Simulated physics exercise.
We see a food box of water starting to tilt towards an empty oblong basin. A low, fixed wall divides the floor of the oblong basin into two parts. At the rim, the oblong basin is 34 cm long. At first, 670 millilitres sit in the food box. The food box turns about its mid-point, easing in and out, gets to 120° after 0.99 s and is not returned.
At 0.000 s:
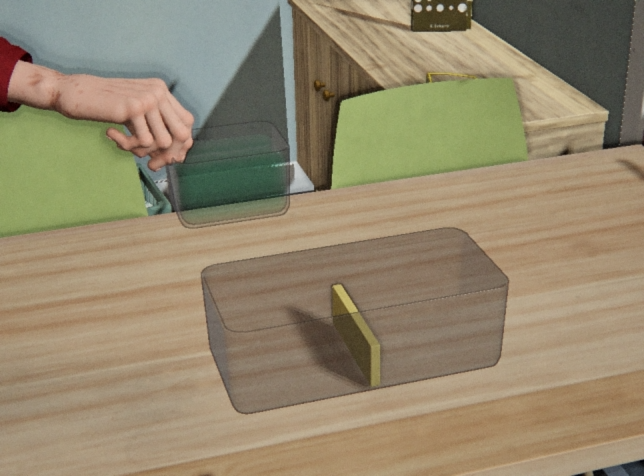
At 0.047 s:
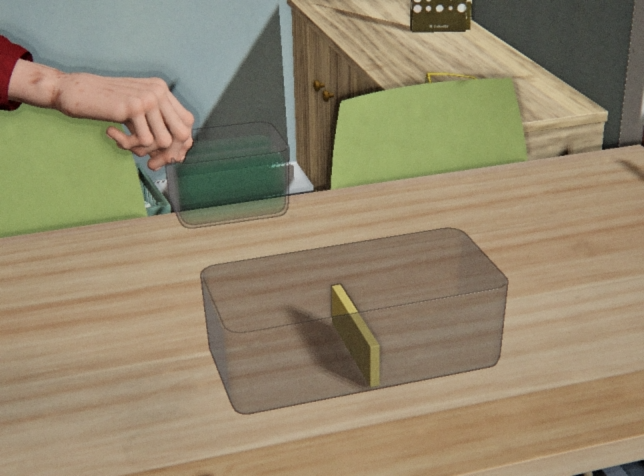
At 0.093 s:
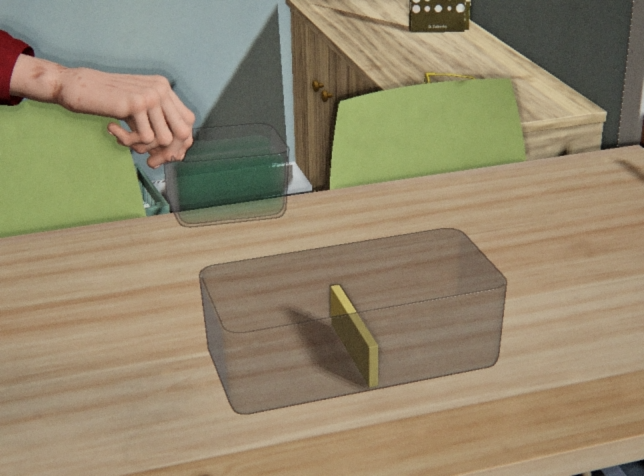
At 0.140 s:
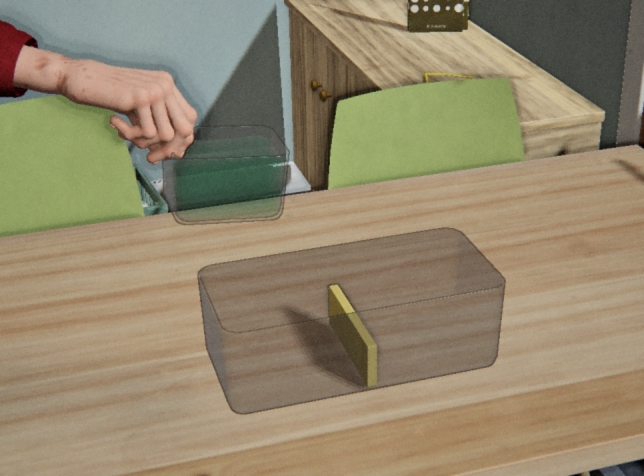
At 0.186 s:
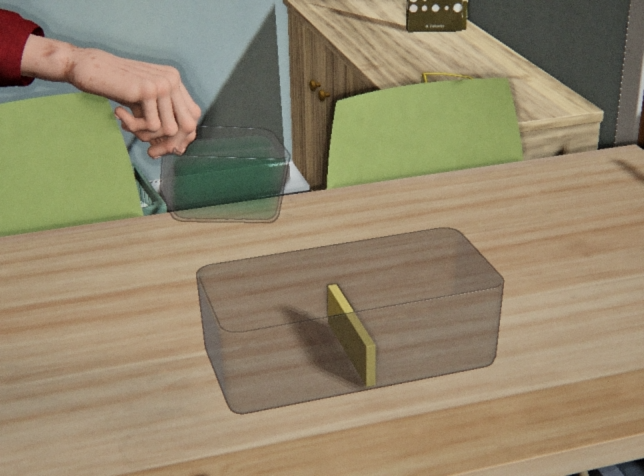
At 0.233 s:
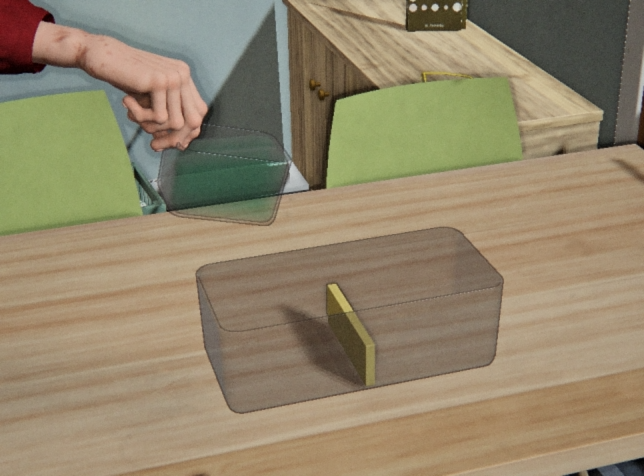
A clear, grey-tinted food box, held at its upper left by a hand in a red sleeve, tilts gradually clockwise beyond a pale wooden table, seen from slightly above, while the camera barely shifts. An empty, see-through oblong basin with a yellow dividing wall stays still on the tabletop. Behind are green chairs, a wooden cabinet at upper right and a blue-grey wall.
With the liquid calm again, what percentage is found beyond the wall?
Beyond the wall there is roughly 40 percent.
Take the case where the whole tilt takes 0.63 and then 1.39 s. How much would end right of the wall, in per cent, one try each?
In turn about 20 and 50 per cent.
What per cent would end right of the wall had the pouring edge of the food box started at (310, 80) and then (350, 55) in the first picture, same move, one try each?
First 75, then 90 per cent.
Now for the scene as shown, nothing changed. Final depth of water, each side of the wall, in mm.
Once settled, the left stands around 16 mm and the right around 10 mm.
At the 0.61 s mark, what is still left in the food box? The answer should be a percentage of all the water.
About 42 per cent.
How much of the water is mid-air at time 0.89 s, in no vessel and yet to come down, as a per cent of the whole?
Something like 7 per cent of the total.
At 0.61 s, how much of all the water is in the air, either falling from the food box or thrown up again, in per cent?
My guess is roughly 40 %.
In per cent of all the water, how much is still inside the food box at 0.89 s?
Around 4 percent of it.
Then, 0.61 s in, the tilt is 81° and 41 per cent is still to pour, 7 is left of the wall and 11 right of it.
Then, 0.89 s in, the tilt is 117° and 4 per cent is still to pour, 49 is left of the wall and 40 right of it.
Then, 1.18 s in, the tilt is 120° and 0 per cent is still to pour, 58 is left of the wall and 40 right of it.
Then, 1.49 s in, the tilt is 120° and 0 per cent is still to pour, 58 is left of the wall and 40 right of it.
Finally, 58 per cent lies left of the wall, 40 right of it and 2 outside.
